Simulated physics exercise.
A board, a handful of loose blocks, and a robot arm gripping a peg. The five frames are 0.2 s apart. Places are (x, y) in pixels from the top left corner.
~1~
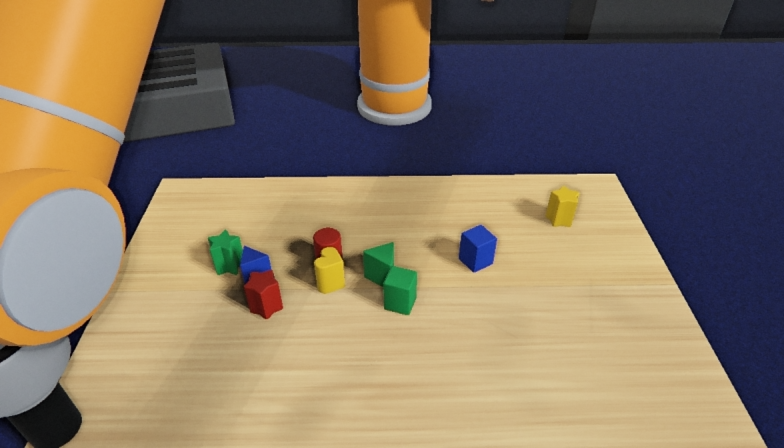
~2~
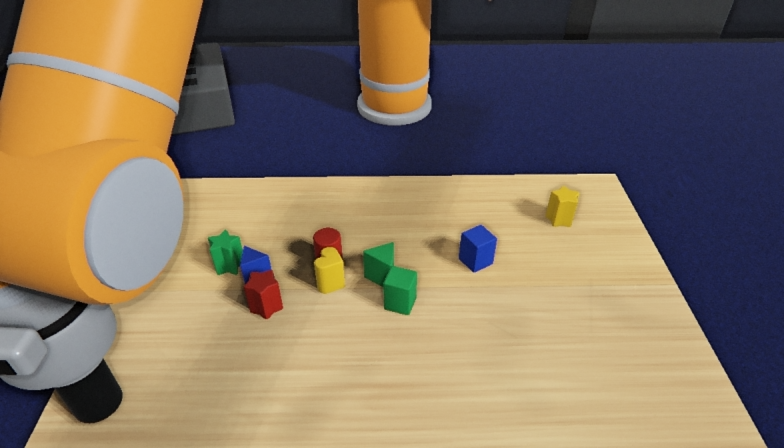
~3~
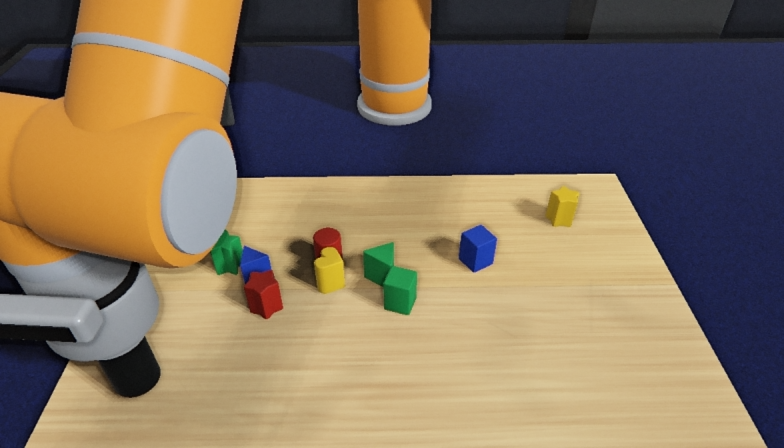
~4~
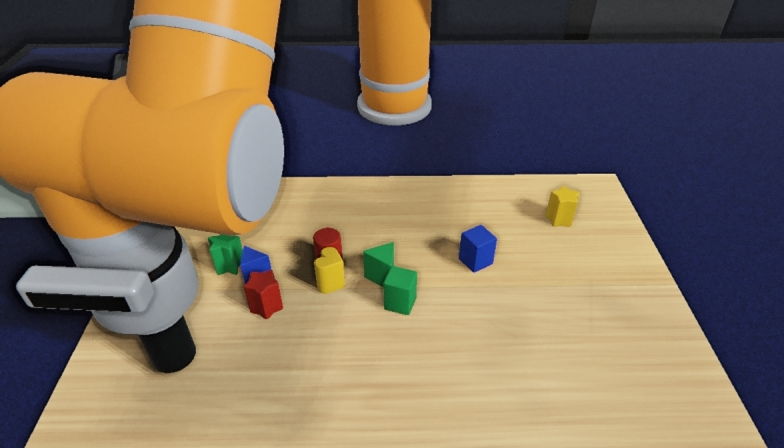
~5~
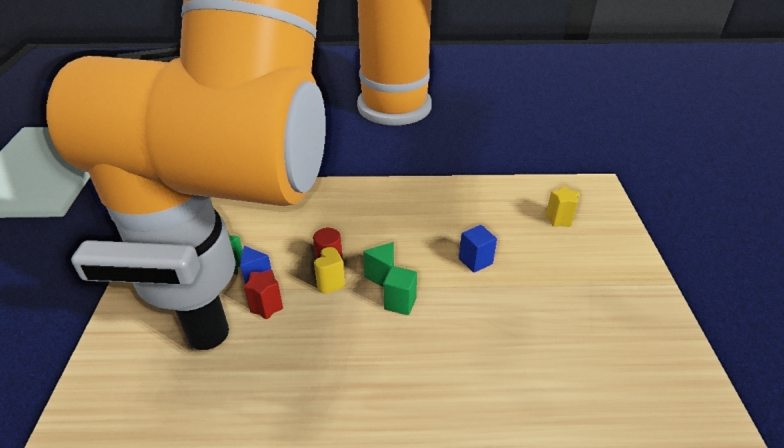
An orange robot arm with a grey wrist and a black peg reaches in from the left over a pale wooden board on a dark blue surface, seen from above at a slant. Small red, blue, green and yellow blocks sit across the board, with another orange arm part upright behind. The arm sweeps steadily rightward and away, its peg nearing the red block, while the blocks and camera stay still.
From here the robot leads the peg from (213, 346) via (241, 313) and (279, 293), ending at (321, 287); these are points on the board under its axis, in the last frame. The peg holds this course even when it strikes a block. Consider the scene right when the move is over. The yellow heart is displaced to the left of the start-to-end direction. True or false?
That is false.
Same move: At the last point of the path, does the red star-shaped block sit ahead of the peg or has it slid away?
I predict the peg still has it in front.
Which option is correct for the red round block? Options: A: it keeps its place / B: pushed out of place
Answer: A.
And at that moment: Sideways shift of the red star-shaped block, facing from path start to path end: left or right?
My answer: Right.
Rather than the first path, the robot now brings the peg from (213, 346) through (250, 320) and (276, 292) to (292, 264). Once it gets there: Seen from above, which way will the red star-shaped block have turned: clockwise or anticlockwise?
Its spin: Clockwise.
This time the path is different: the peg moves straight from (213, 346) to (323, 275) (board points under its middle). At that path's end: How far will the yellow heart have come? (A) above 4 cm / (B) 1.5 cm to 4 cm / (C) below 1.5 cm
Correct choice: B.
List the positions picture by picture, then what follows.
In the first frame, peg tip (57, 429); block tops, blue three-sided block (251, 255); red star-shaped block (261, 280); red round block (327, 236); yellow heart (328, 257).
In the second frame, peg (99, 403); blocks unchanged.
In the third frame, peg (138, 379); blocks unchanged.
In the fourth frame, peg (175, 356); blocks unchanged.
In the fifth frame, peg (208, 334); blue three-sided block (251, 255); red star-shaped block (261, 280); red round block (327, 236); yellow heart (328, 257).
What follows on the original path. One third of the way, peg (238, 301); red star-shaped block (270, 276), turned 15° clockwise.
Two thirds of the way, peg (277, 281); red star-shaped block (306, 267), turned 65° clockwise; yellow heart (333, 256), turned 15° anticlockwise.
At the end, peg (320, 275); blue three-sided block in place; red star-shaped block (345, 272), turned 90° clockwise; red round block in place; yellow heart (357, 255), turned 105° anticlockwise.
